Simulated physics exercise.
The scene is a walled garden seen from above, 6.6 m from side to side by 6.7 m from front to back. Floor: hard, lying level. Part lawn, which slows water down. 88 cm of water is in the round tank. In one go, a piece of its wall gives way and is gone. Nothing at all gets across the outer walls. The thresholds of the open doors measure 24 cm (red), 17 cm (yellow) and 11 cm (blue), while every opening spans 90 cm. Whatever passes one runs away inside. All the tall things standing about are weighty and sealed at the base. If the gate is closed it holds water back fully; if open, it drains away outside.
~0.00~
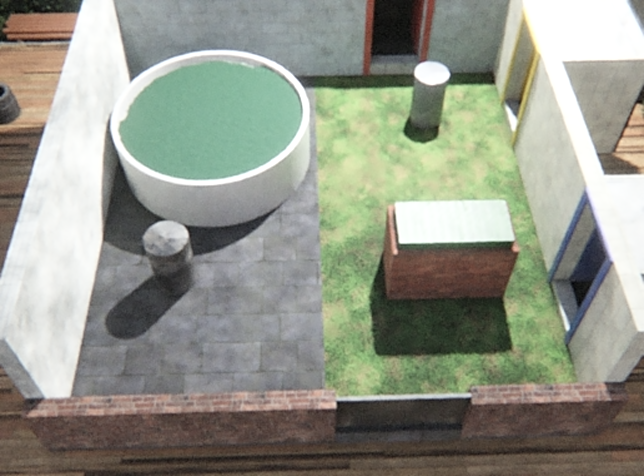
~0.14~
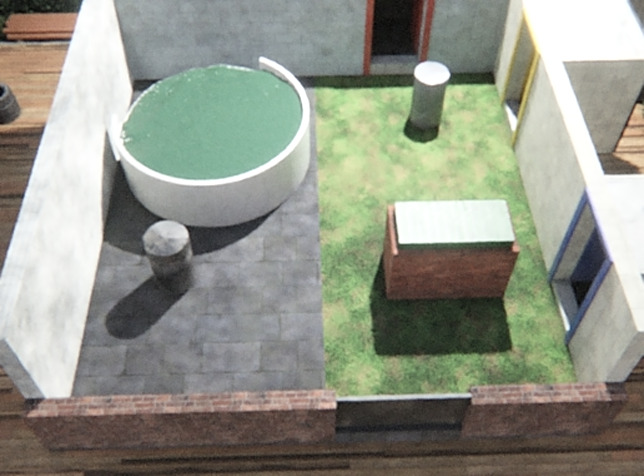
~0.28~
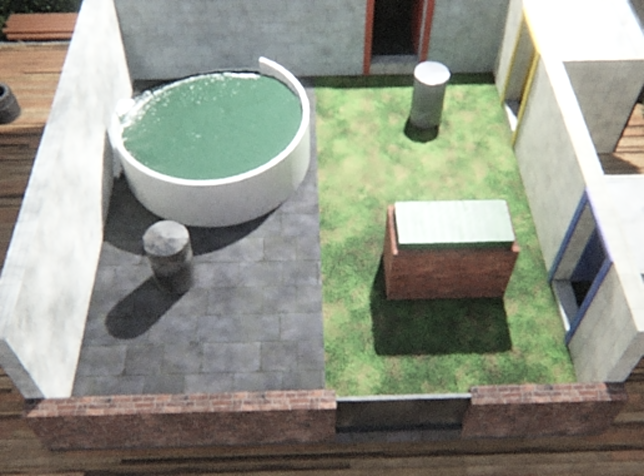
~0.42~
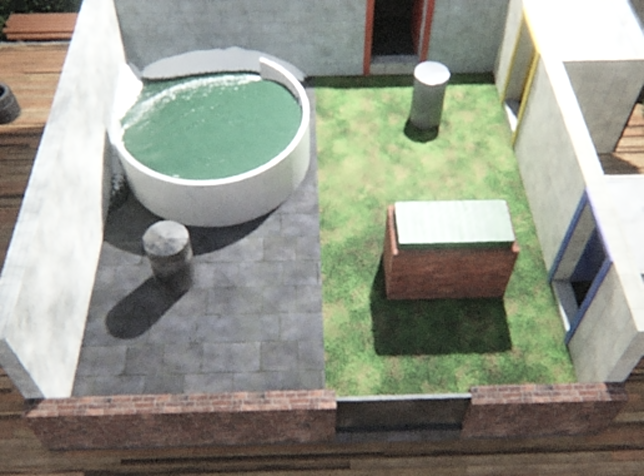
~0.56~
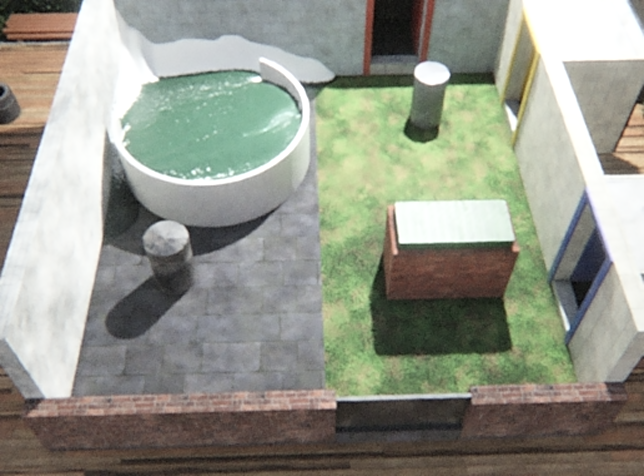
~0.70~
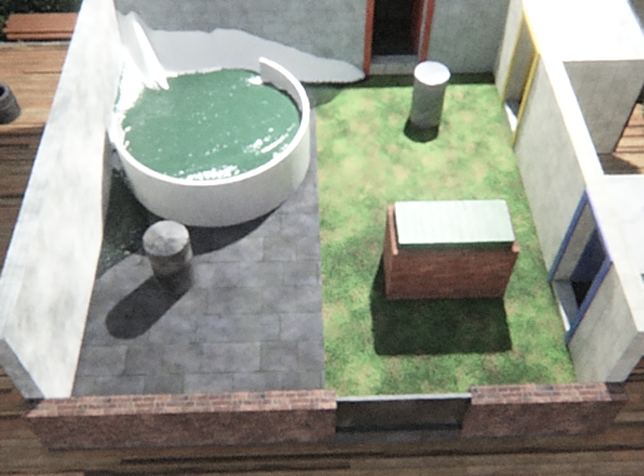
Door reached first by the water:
Red door.
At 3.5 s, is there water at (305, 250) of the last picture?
Not yet touched.
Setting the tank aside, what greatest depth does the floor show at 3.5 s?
About 50 cm.
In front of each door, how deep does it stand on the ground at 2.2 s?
In cm: Red 14, yellow 0, blue 0.
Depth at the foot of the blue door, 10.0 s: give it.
Depth: Approx. 8.5 cm.
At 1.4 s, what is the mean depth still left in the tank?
Around 56 cm on average.
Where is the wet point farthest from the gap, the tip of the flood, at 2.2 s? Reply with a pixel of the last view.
That's around (66, 422) in the last picture.
After 1.4 s water covers 25 % of the floor and is deepest (84 cm) near (134, 85); red door reached at 0.8 s, yellow door not reached, blue door not reached.
After 2.2 s water covers 35 % of the floor and is deepest (59 cm) near (134, 85); red door reached at 0.8 s, yellow door not reached, blue door not reached.
After 3.5 s water covers 55 % of the floor and is deepest (50 cm) near (121, 148); red door reached at 0.8 s, yellow door reached at 2.5 s, blue door not reached.
After 6.0 s water covers 90 % of the floor and is deepest (36 cm) near (131, 98); red door reached at 0.8 s, yellow door reached at 2.5 s, blue door reached at 4.6 s.
After 10.0 s water covers 100 % of the floor and is deepest (33 cm) near (134, 85); red door reached at 0.8 s, yellow door reached at 2.5 s, blue door reached at 4.6 s.
